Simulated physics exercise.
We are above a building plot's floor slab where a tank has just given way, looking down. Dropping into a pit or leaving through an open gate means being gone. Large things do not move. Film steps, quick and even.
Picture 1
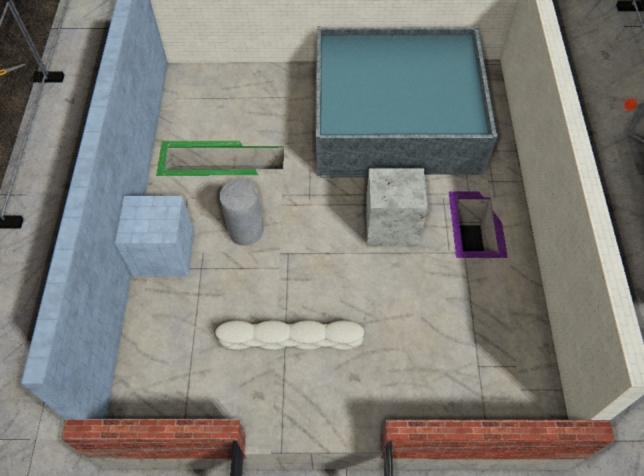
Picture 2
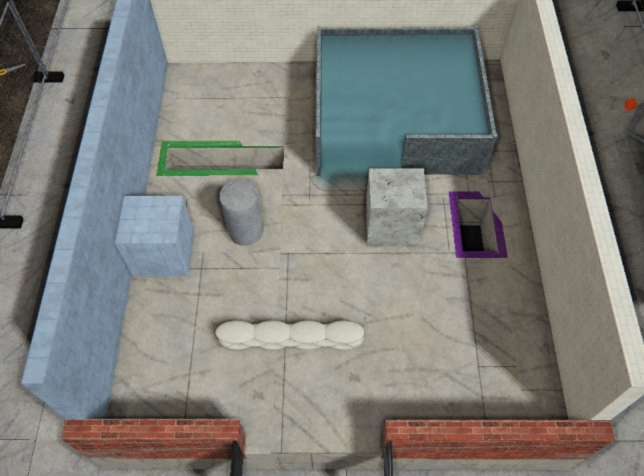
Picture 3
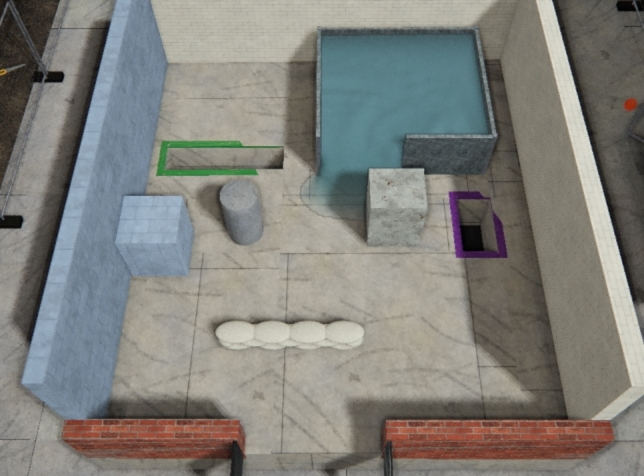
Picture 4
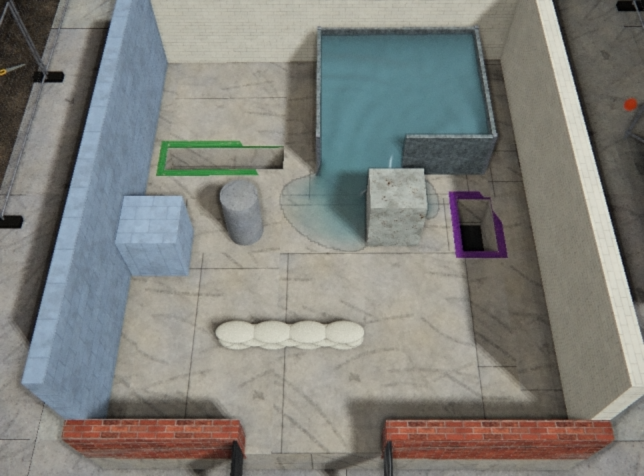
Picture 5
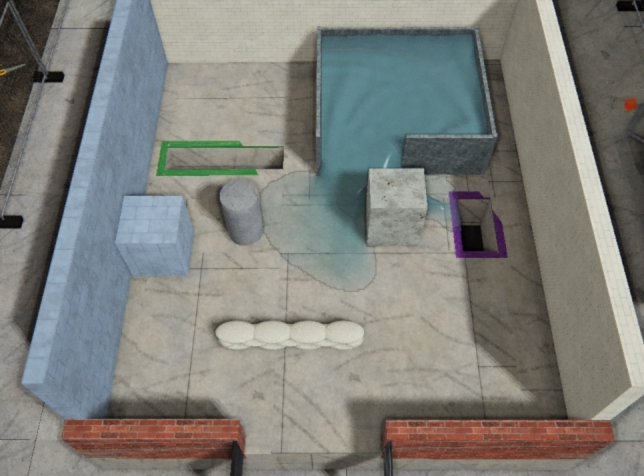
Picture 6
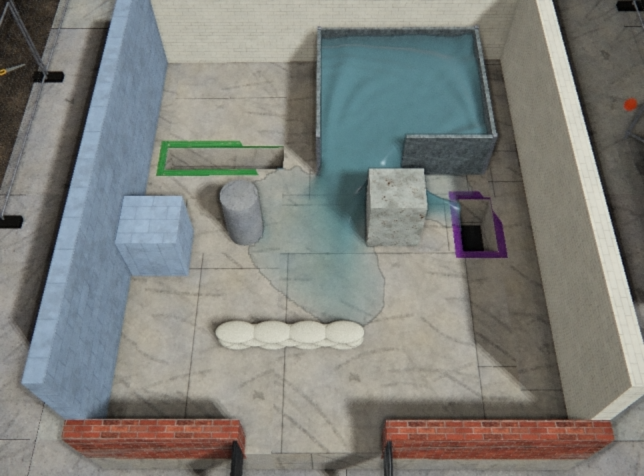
The video shows a walled floor slab seen from above as a tank's front wall opens and blue-green water pours out, spreading around a gray block, reaching the purple-edged pit on the right and running toward the white sandbag-like row.
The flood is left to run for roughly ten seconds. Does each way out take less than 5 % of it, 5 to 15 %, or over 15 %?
As I see it, the gate takes in a reasonable amount - five to fifteen per cent, the green pit takes in a reasonable amount - five to fifteen per cent, the purple pit takes in a considerable amount - past fifteen per cent.
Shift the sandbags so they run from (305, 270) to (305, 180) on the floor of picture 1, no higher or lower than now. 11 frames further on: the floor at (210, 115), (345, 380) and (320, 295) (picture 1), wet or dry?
Spared, swamped, swamped.
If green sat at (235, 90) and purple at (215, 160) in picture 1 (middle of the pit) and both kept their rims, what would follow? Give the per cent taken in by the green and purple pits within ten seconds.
Measured shares in per cent - green 4, purple 6.
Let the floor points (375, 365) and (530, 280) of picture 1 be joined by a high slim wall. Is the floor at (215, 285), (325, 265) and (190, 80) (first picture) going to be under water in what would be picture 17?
Swamped, swamped, untouched.
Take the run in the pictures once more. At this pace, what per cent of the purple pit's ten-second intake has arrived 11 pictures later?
About 15 per cent.
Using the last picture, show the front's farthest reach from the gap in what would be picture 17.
The wet edge reaches furthest near (105, 435).
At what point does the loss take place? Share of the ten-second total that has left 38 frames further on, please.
My figure is about 40 in a hundred.
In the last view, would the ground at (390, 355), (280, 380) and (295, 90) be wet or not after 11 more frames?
Taking them in the order given: Swamped, then swamped, then spared.
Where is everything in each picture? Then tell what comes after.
The open tank at (401, 83) is whole and still, in the first frame.
The front is at (315, 178), out from the gap at (361, 159), in the second frame.
Water pours out at (361, 161) and has run to a hidden place, in the third frame.
Water pours out at (361, 162) and has run to (329, 243), in the fourth frame.
Water pours out at (361, 163) and has run to (341, 285), in the fifth frame.
Water pours out at (361, 162) and has run to (334, 322), in the sixth frame.
A moment on, water covers 30 % of the floor; the gate 0 %, the green pit 0 %, the purple pit 2 %.
Next, water covers 55 % of the floor; the gate 0 %, the green pit 0 %, the purple pit 3 %.
Then, water covers 70 % of the floor; the gate 0 %, the green pit 1 %, the purple pit 5 %.
Later, water covers 85 % of the floor; the gate 2 %, the green pit 4 %, the purple pit 9 %.
In the end, water covers 90 % of the floor; the gate 7 %, the green pit 10 %, the purple pit 22 %.
